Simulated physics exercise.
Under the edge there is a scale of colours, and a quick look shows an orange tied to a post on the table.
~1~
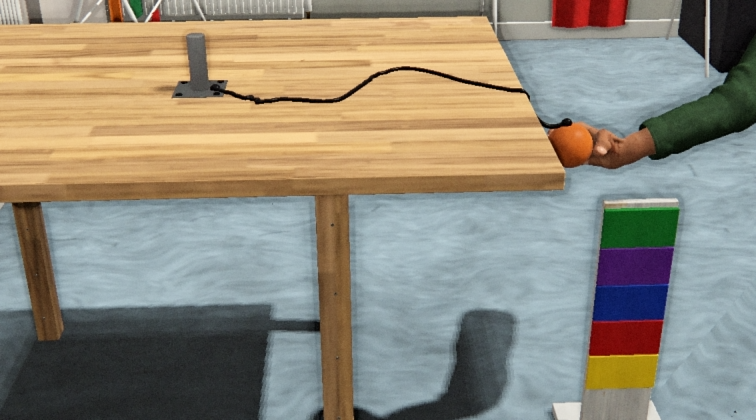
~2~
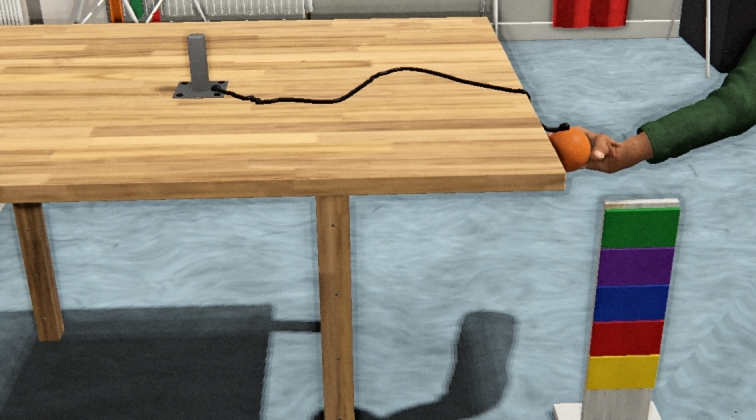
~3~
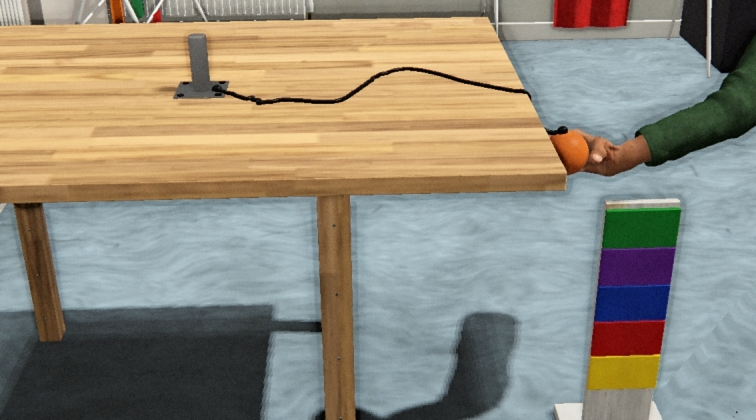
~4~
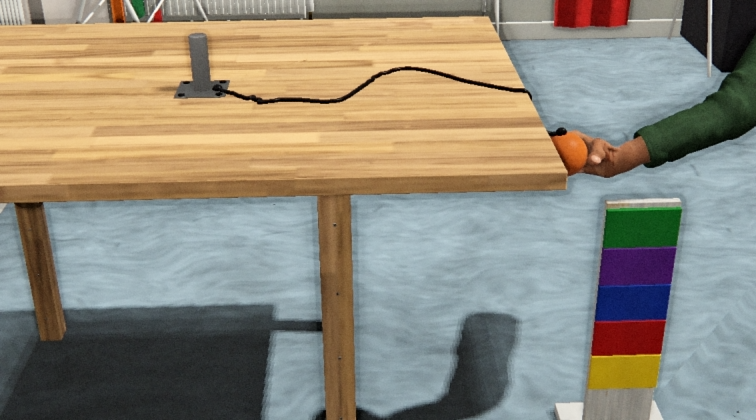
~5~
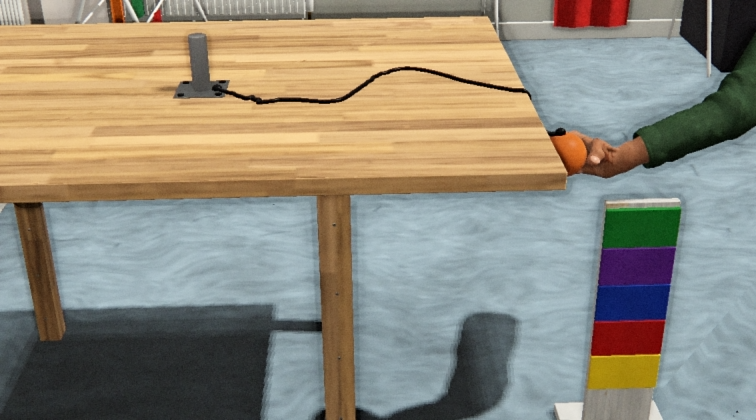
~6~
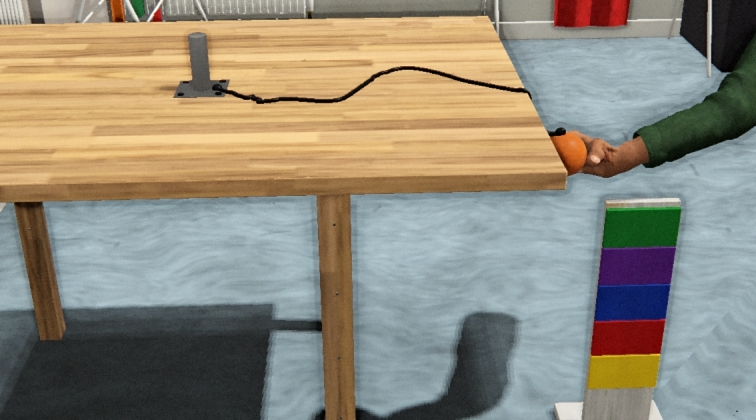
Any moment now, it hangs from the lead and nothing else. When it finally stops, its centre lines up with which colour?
Purple.
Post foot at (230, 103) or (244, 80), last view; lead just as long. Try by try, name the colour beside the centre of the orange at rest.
Answer, in order: Blue, blue.
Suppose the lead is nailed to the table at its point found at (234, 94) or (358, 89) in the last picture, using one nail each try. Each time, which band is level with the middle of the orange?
In order: Purple; green.
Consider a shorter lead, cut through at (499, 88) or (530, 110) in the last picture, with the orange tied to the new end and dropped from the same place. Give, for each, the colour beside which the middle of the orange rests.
Per try - 1: Above them all; 2: Green.
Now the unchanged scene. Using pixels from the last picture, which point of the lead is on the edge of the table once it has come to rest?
That spot lies near (433, 72).
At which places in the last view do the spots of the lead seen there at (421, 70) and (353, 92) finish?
First: (511, 89). Second: (397, 89).
Soon after, orange near (550, 264); level with purple.
After that, orange near (486, 256); level with purple.
And then, orange near (525, 269); level with purple.
In the end, orange near (521, 268); level with purple. Its middle rests at the purple band.
